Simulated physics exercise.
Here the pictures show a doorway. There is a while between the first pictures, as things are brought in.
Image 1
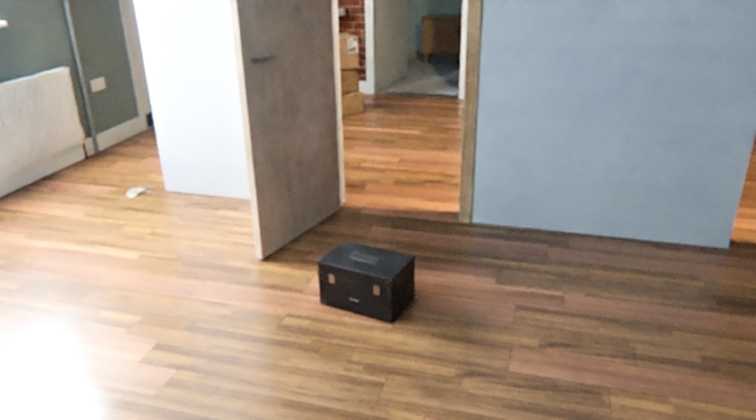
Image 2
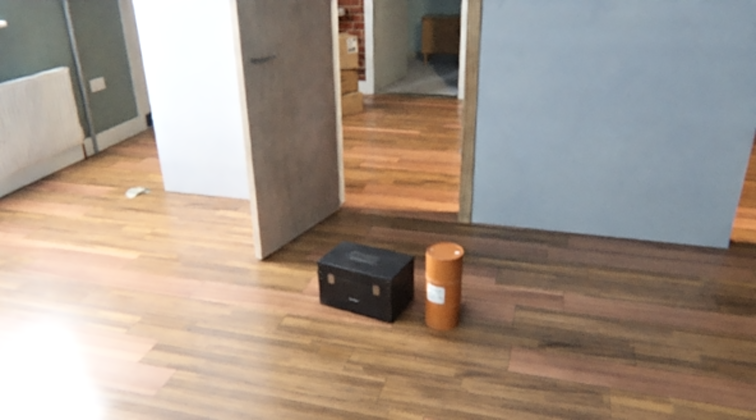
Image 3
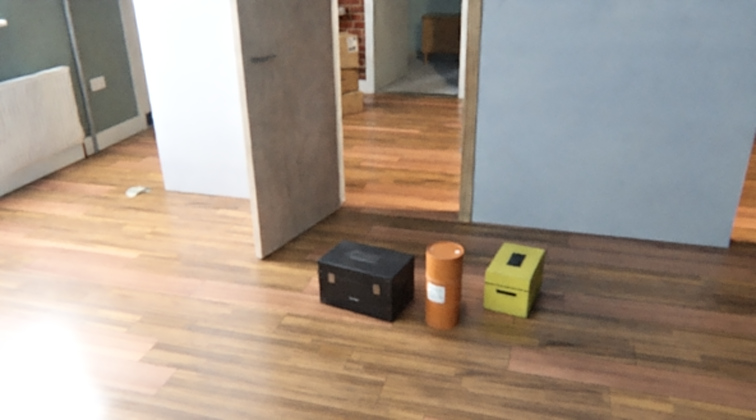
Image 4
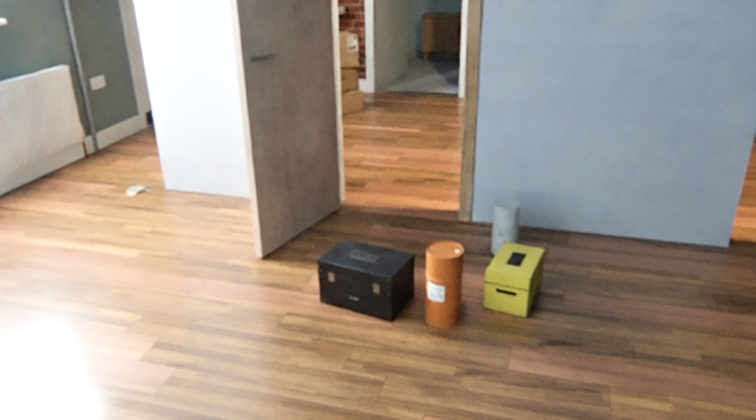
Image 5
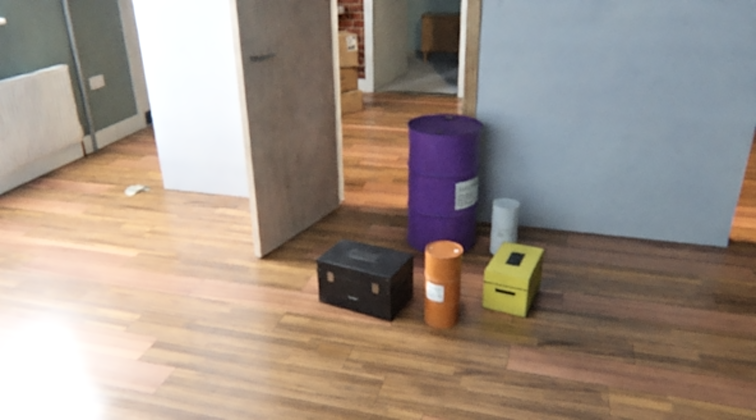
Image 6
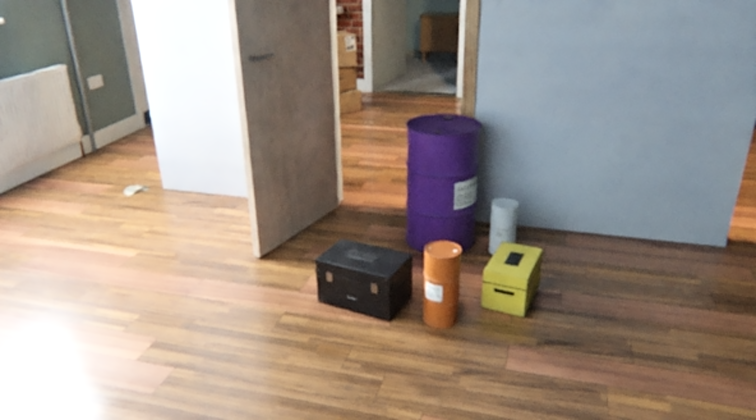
The video shows a black toolbox by an open door, joined in turn by an orange canister, a yellow toolbox, a white canister and a large purple drum, while the door stays still.
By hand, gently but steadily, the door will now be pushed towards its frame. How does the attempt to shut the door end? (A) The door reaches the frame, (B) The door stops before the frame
B.
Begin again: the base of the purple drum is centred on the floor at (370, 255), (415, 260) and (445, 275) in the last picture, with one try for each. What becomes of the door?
First try: It gets caught partway; second try: It gets caught partway; third try: It swings home.
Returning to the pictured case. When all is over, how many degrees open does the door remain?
Some 35° open.
Then, 0.60 s on from there, door at 90°.
Then, 1.10 s on from there, door at 66°.
Then, 1.50 s on from there, door at 44°.
In the end, door at 36°; all 5 unmoved. At the end, from the last picture's camera, purple drum near (443, 183).
